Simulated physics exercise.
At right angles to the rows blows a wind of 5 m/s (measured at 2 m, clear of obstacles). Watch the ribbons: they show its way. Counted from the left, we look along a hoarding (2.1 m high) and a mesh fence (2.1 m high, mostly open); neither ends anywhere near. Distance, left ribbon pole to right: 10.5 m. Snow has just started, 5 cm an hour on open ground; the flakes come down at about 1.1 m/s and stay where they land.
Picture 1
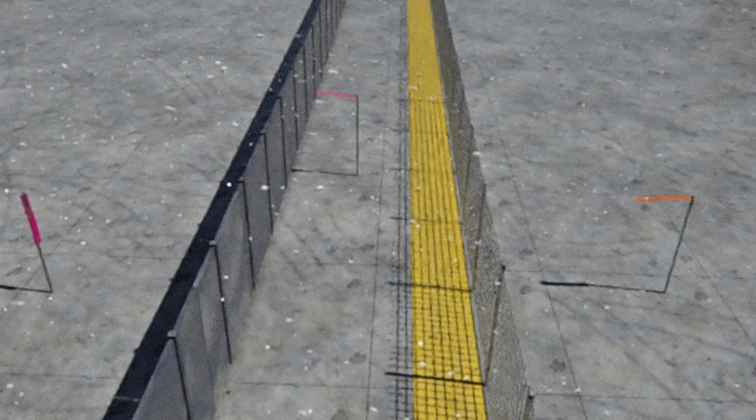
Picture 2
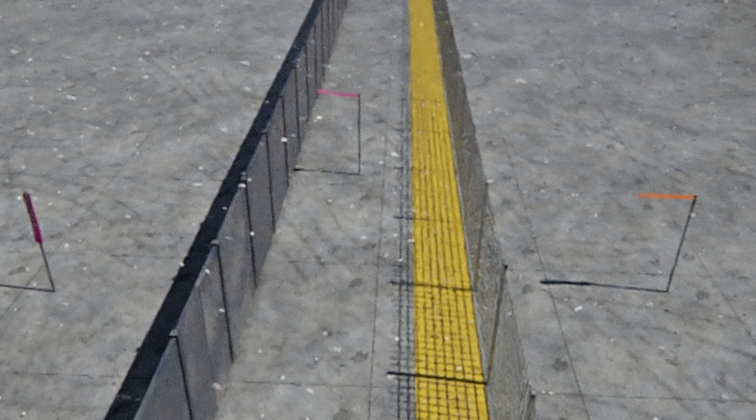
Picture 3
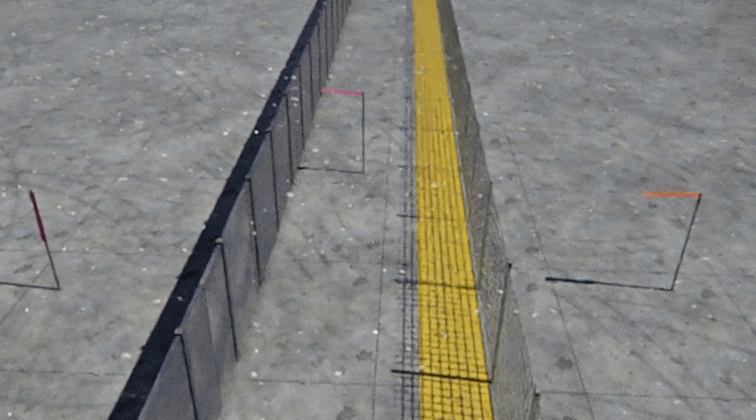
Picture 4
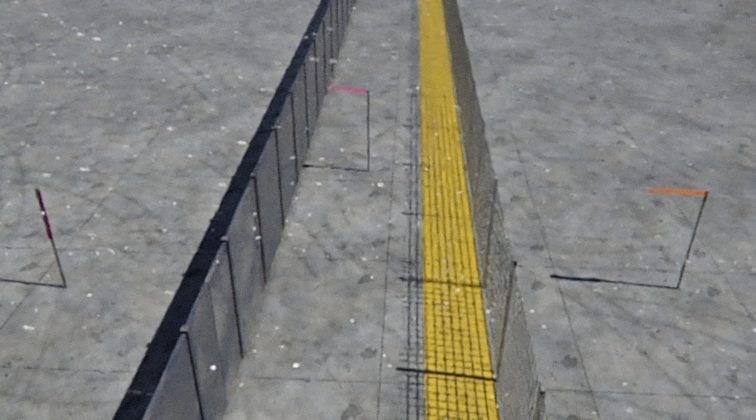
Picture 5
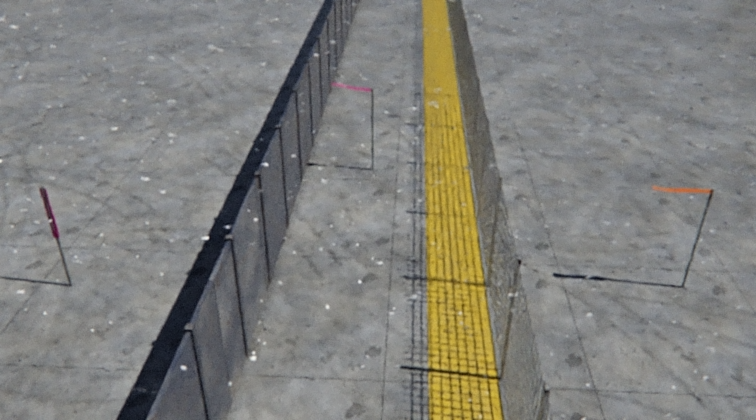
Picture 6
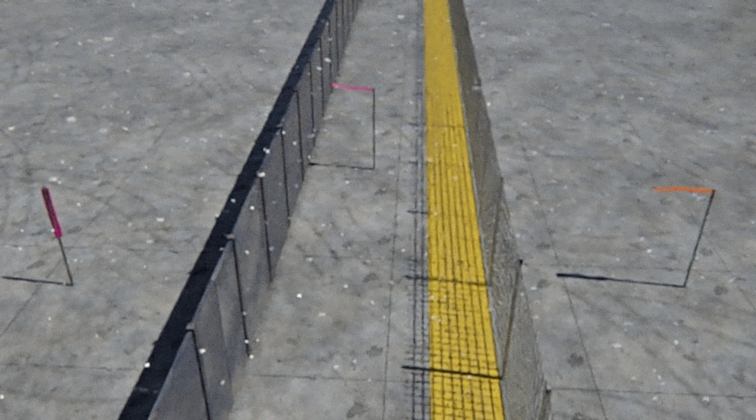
To begin with, white flakes speckle grey ground around a dark hoarding, a yellow strip and a mesh fence, while the middle pink and right orange ribbons stream left. The view then shifts slightly, carrying everything rightward, as the left ribbon hangs close to its pole, darkening before showing bright pink again.
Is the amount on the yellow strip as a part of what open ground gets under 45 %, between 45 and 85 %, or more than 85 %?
On the yellow strip it comes to more than 85 % of the open-ground figure.
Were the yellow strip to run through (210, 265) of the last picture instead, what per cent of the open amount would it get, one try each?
I'd say close to 60 per cent of the open amount.
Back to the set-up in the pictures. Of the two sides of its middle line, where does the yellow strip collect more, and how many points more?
More on the right-hand part: About 10 points.
After 10 minutes open ground has 8 mm and the yellow strip 8 mm.
After 30 minutes open ground has 25 mm and the yellow strip 25 mm.
After 60 minutes open ground has 50 mm and the yellow strip 50 mm, so the yellow strip has 100 % of the open amount; the left half of it has 95 %, the right half 104 %.
